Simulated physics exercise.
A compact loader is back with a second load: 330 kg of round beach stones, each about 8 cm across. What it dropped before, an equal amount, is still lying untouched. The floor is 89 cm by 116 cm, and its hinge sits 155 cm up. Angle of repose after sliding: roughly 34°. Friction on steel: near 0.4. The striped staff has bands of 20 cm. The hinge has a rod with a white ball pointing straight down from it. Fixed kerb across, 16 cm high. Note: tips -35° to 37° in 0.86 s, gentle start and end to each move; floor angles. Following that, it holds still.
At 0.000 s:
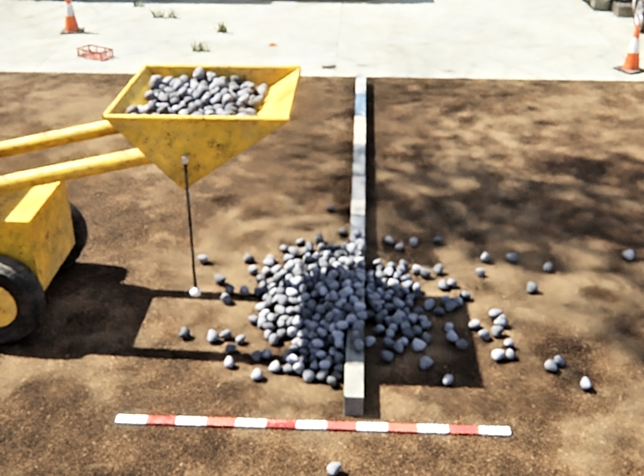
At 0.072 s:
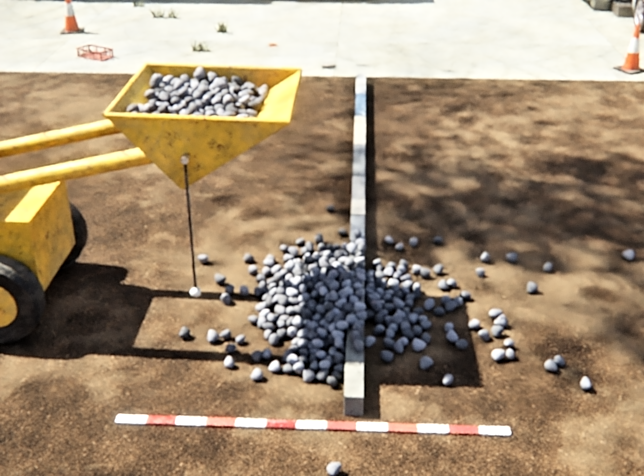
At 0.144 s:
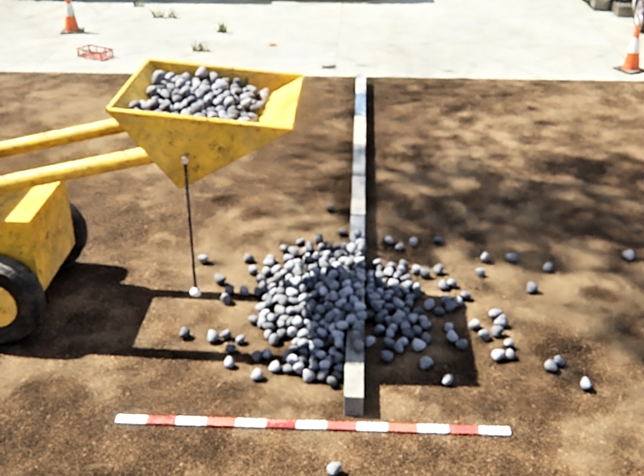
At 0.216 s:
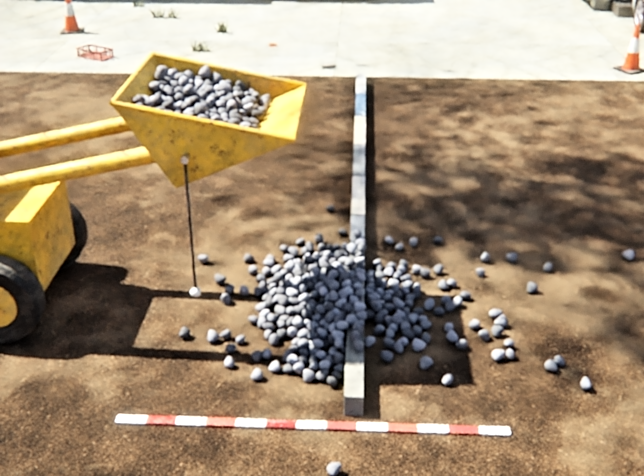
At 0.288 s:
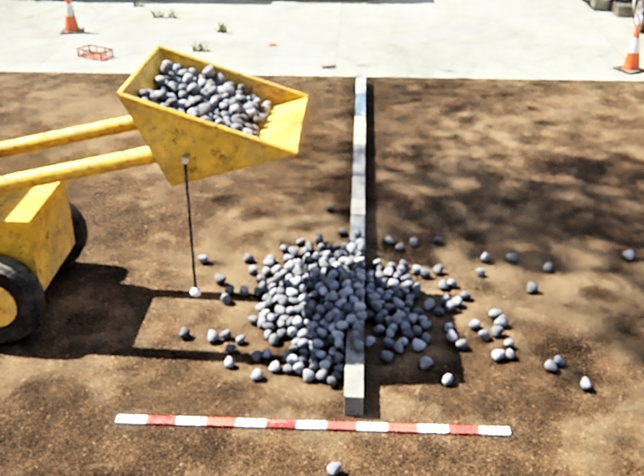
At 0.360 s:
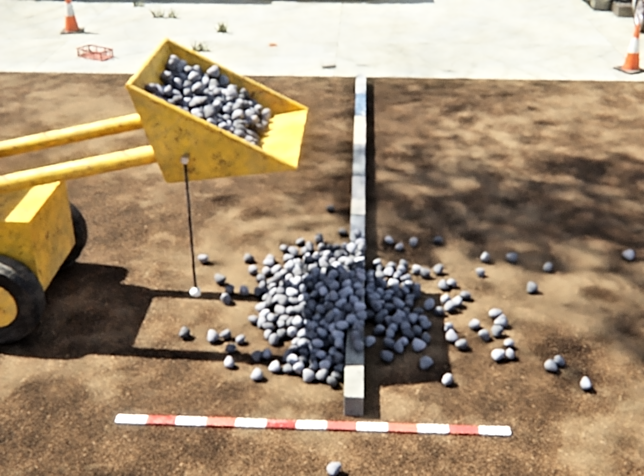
On bare brown ground, a yellow bucket of grey stones tilts steadily down toward the right.
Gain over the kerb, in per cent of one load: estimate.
Approx. 47 %.
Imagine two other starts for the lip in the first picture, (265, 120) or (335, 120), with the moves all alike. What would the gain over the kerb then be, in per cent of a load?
Near 25 in a hundred first, near 90 in a hundred second.
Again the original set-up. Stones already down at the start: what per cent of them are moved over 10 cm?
Roughly 25 % of them.
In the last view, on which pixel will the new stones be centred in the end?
Their centre rests close to (344, 298).
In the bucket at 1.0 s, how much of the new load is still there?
I'd say about 80 per cent.
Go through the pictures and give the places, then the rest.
The bucket is at -35°, its lip at (288, 120); the top of the load is at (190, 86). The earlier load is highest near (341, 285), 23 cm above ground level, 75 % on this side of the kerb, 25 % over the kerb, in the first frame.
The bucket is at -34°, its lip at (289, 122); the top of the load is at (184, 86); the stones move at 0.1 m/s on average, in the second frame.
The bucket is at -30°, its lip at (292, 129); the top of the load is at (183, 84); the stones move at 0.2 m/s on average, in the third frame.
The bucket is at -24°, its lip at (295, 140); the top of the load is at (173, 81); the stones move at 0.3 m/s on average, in the fourth frame.
The bucket is at -16°, its lip at (296, 153); the top of the load is at (170, 75); the stones move at 0.4 m/s on average, in the fifth frame.
Lip at (296, 168), floor tilted -8°, highest stones at (173, 70); the stones move at 0.4 m/s on average, in the sixth frame.
After 0.6 s the floor is at 25°; in per cent of one load, 100 in the bucket, 75 on this side of the kerb, 25 over the kerb; the foremost stones are at (591, 313).
After 1.0 s the floor is at 37°; in per cent of one load, 79 in the bucket, 96 on this side of the kerb, 25 over the kerb; the foremost stones are at (591, 313).
After 1.3 s the floor is at 37°; in per cent of one load, 19 in the bucket, 151 on this side of the kerb, 31 over the kerb; the foremost stones are at (591, 313).
After 4.0 s the floor is at 37°; in per cent of one load, 0 in the bucket, 128 on this side of the kerb, 72 over the kerb; the foremost stones are at (609, 294). Net gain over the kerb, 47.
